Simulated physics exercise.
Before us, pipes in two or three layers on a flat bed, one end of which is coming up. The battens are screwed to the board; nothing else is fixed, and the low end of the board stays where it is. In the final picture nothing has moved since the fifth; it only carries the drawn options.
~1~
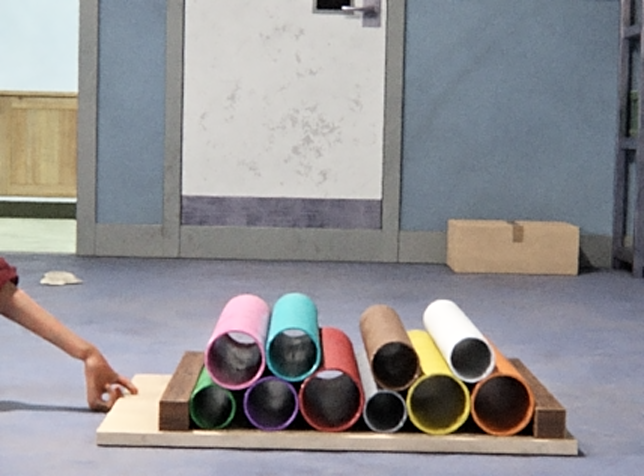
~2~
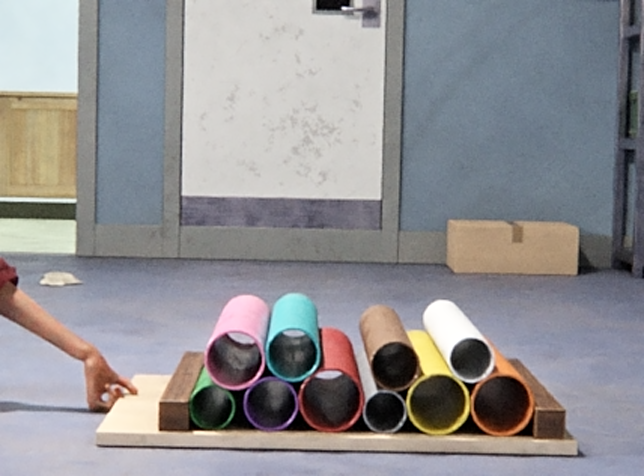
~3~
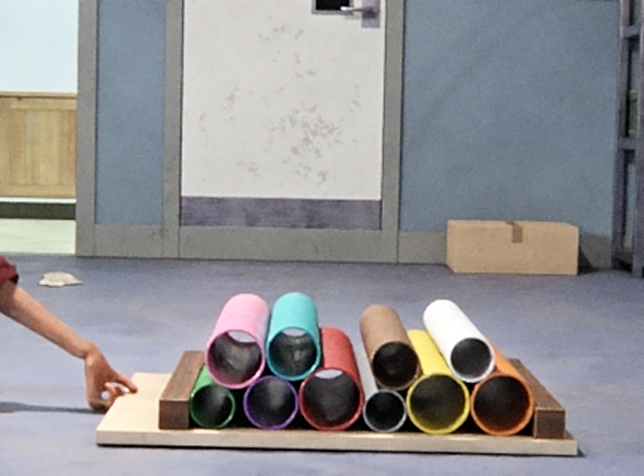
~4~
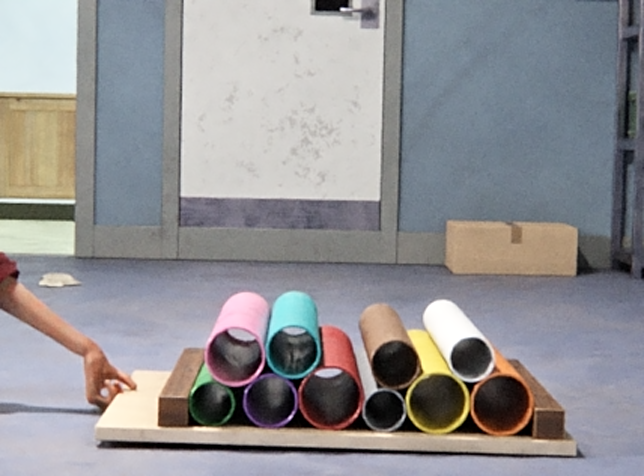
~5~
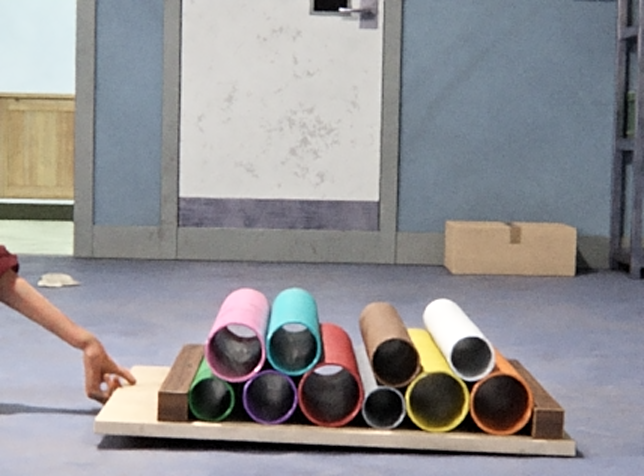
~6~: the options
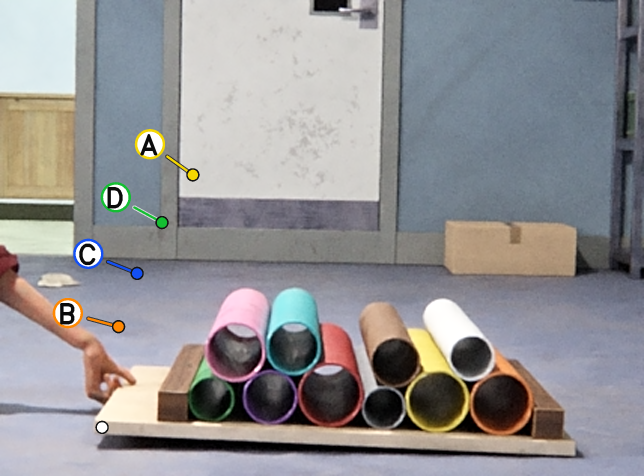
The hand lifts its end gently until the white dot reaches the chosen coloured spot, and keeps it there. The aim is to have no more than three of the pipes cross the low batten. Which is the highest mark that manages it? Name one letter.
At most to A.
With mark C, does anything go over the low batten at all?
At C: No.
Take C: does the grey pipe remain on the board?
The grey pipe: Yes.
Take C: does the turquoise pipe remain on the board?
The turquoise pipe: Yes.
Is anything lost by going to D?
No.
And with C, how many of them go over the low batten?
The count is none.
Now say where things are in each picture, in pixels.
The first picture shows red pipe (331, 400); grey pipe (385, 411); yellow pipe (439, 403).
The second picture shows yellow pipe (438, 403); orange pipe (502, 404).
The third picture shows board (334, 396); green pipe (212, 406); purple pipe (271, 403); grey pipe (385, 411).
The fourth picture shows board (334, 395); green pipe (212, 403); purple pipe (271, 401).
The fifth picture shows board (333, 393); green pipe (211, 399); purple pipe (270, 397).
On the copy, A at (193, 175); B at (119, 327); C at (137, 274); D at (162, 223); the white dot at (102, 427).
On A. First, board at 23°.
Then, board at 34°.
Finally, board at 34°, none over the low batten.
By contrast, B none over the low batten; C none over the low batten; D none over the low batten.
